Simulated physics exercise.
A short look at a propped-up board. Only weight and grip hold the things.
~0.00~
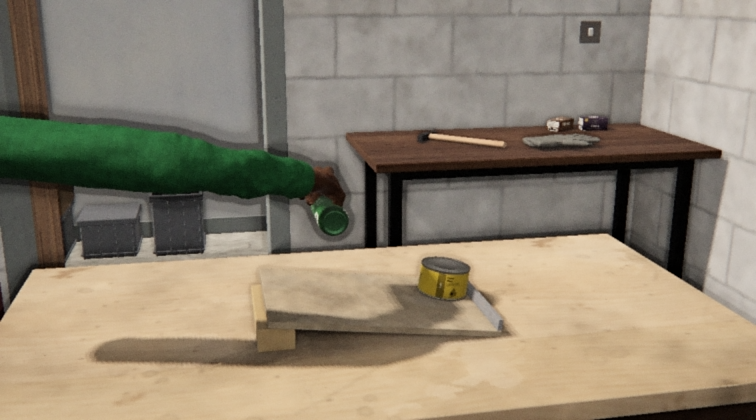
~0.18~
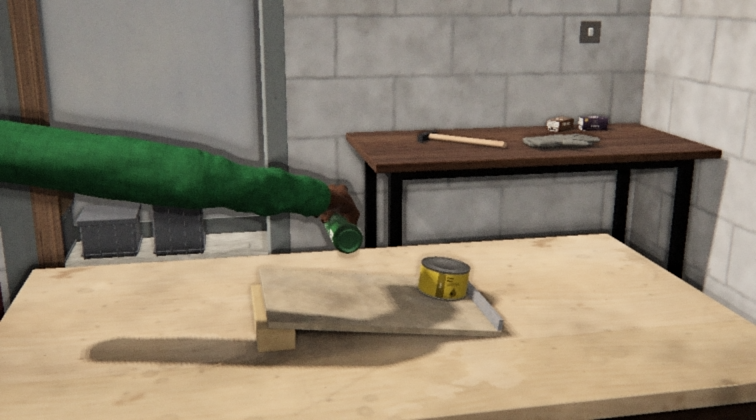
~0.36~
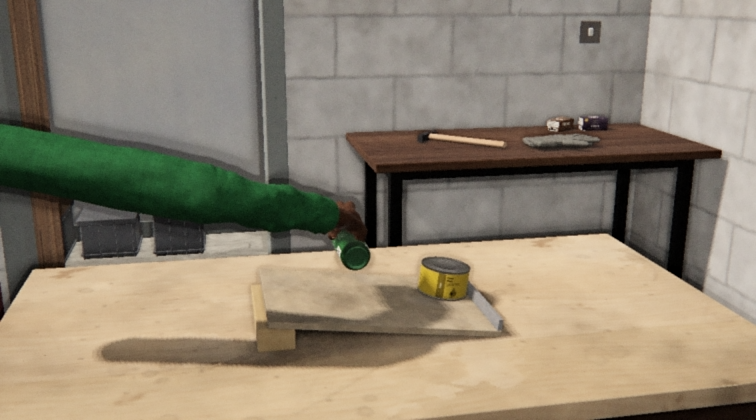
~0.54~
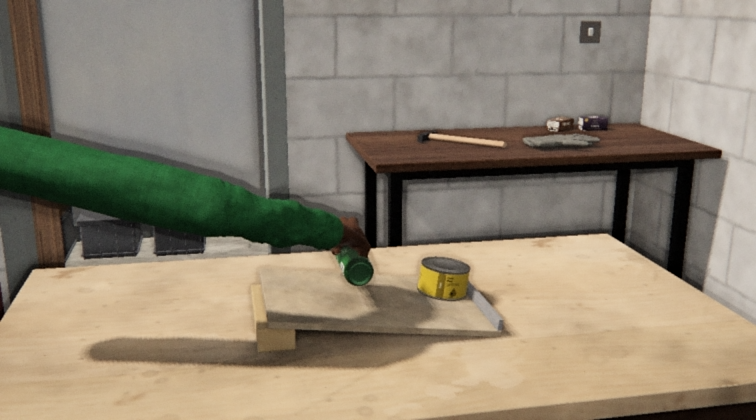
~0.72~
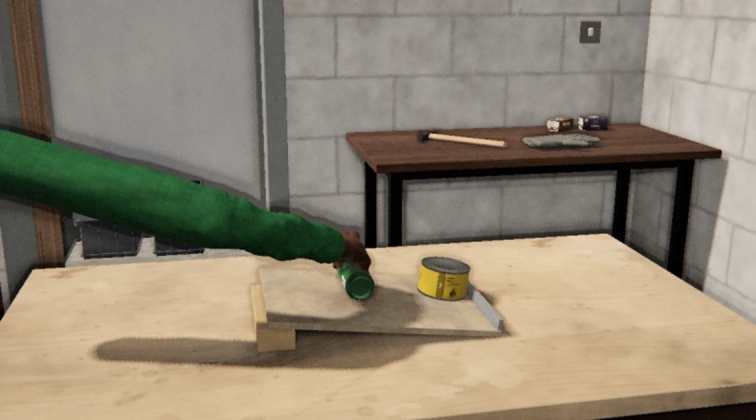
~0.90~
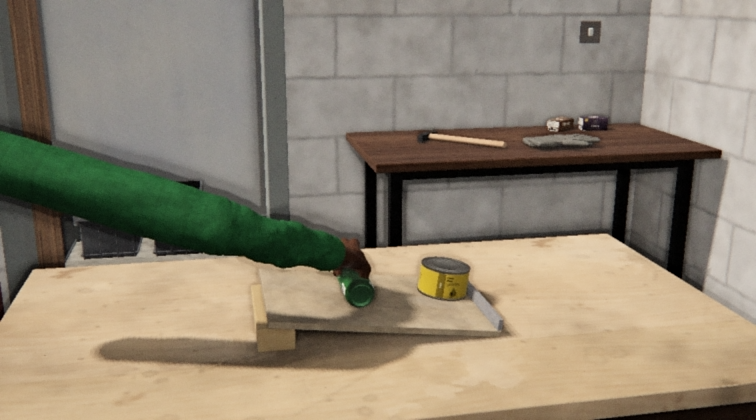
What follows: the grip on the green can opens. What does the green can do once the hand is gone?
It slides or rolls down.
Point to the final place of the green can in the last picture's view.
At about (420, 287).
By 1.30 s, green can moved a little near (369, 284).
By 1.50 s, green can moved about its own width near (395, 285).
By 1.60 s, green can moved well along near (412, 286).
When it is over (2.1 s), moved from the start, green can; yellow tub as before. End places, in pixels of the last picture, green can near (420, 287). The green can runs down the board.
